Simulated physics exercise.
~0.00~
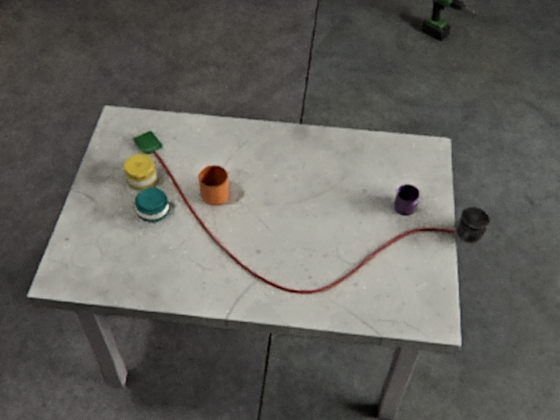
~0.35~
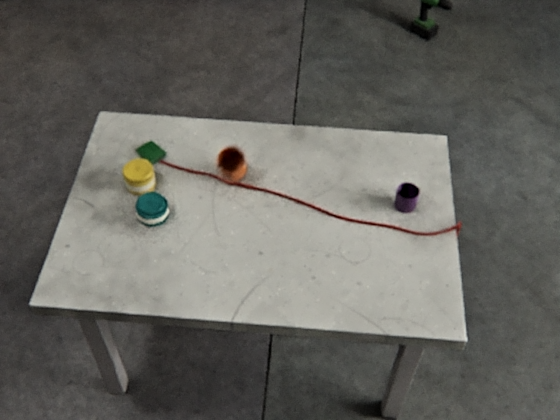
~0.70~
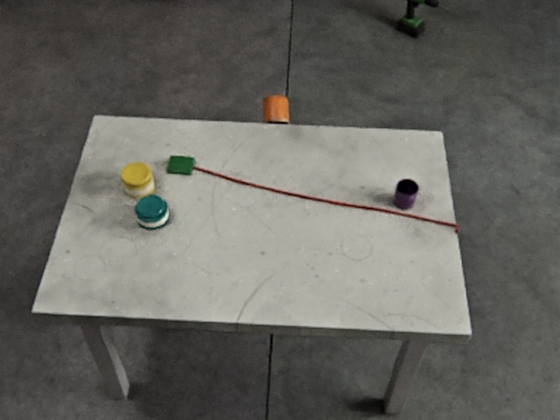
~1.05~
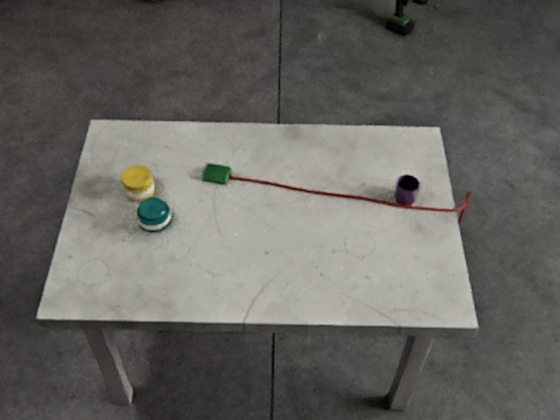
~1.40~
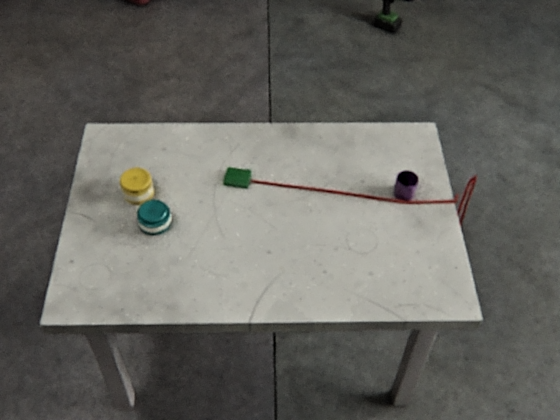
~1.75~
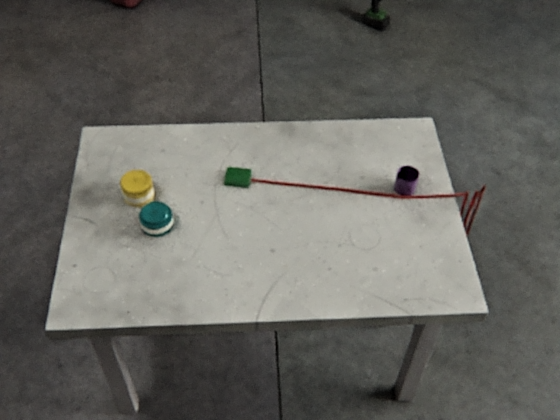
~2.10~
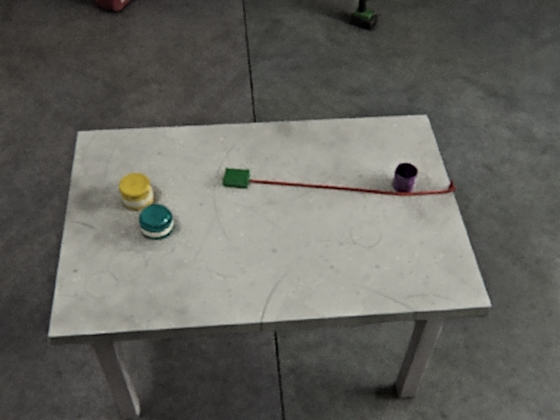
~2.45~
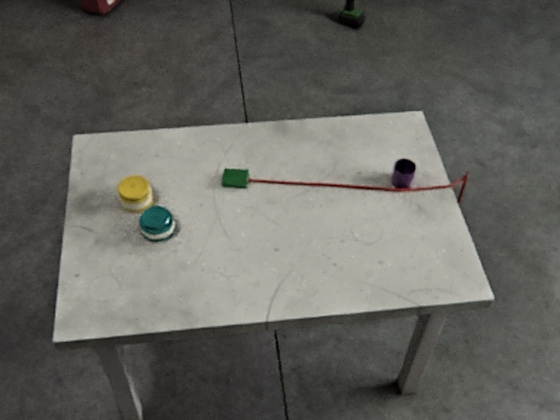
At first, a red cable snakes across a pale table from a small green phone at the left to a dark speaker at the right edge, with an orange mug, a purple cup, a yellow tin and a teal jar standing around it. The speaker drops out of sight over the right edge, and the cable pulls straighter, shifting the mug. The mug then goes over the far edge while the phone slides right. Finally the phone stops near the middle, the cable's end flicks about at the right edge, and the cup, tin and jar remain standing.
